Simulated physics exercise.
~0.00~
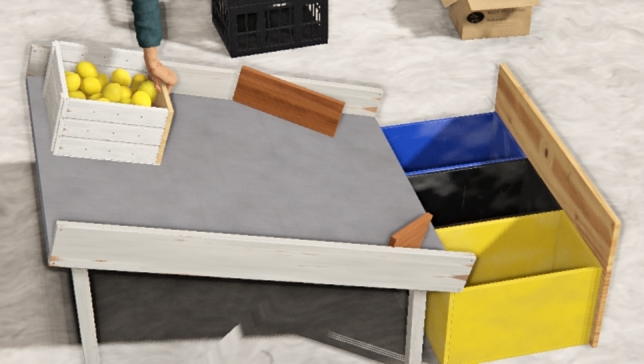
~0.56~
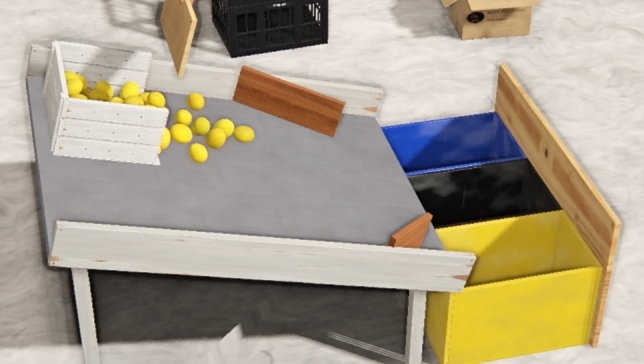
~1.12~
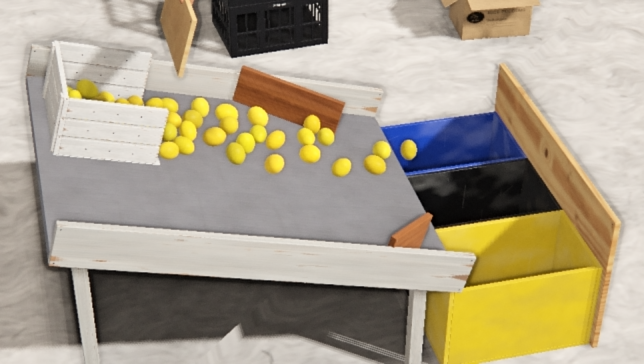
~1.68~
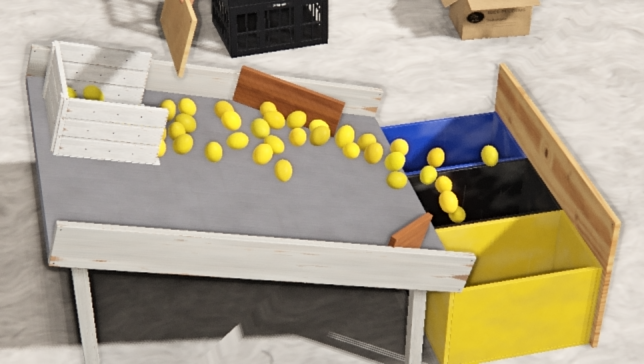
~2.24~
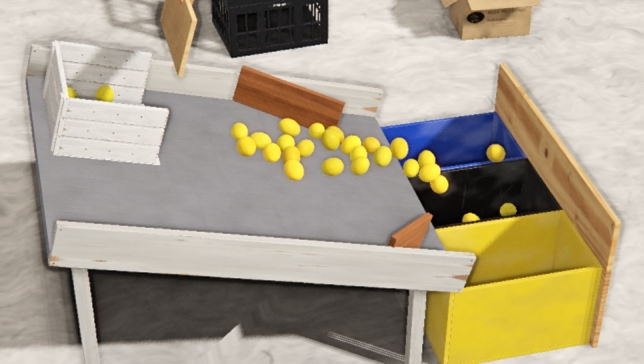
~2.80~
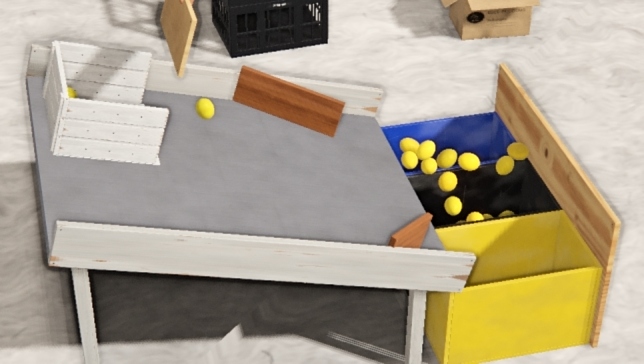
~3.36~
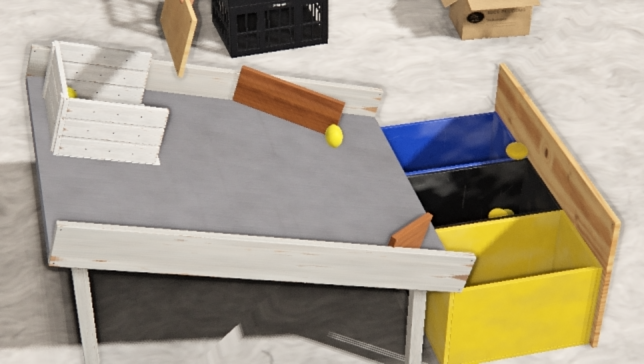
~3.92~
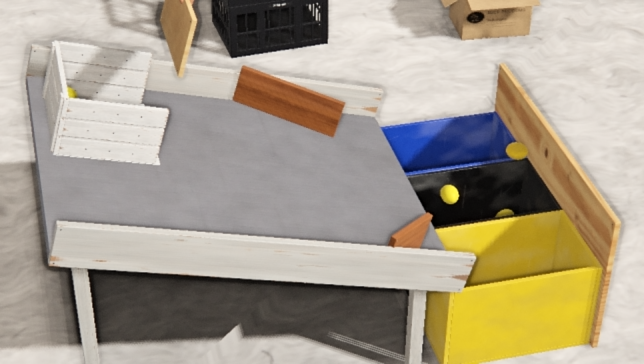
On a sloping sorting table, a hand opening a white pen's gate, lemons rolling down into blue and black bins, one staying behind.
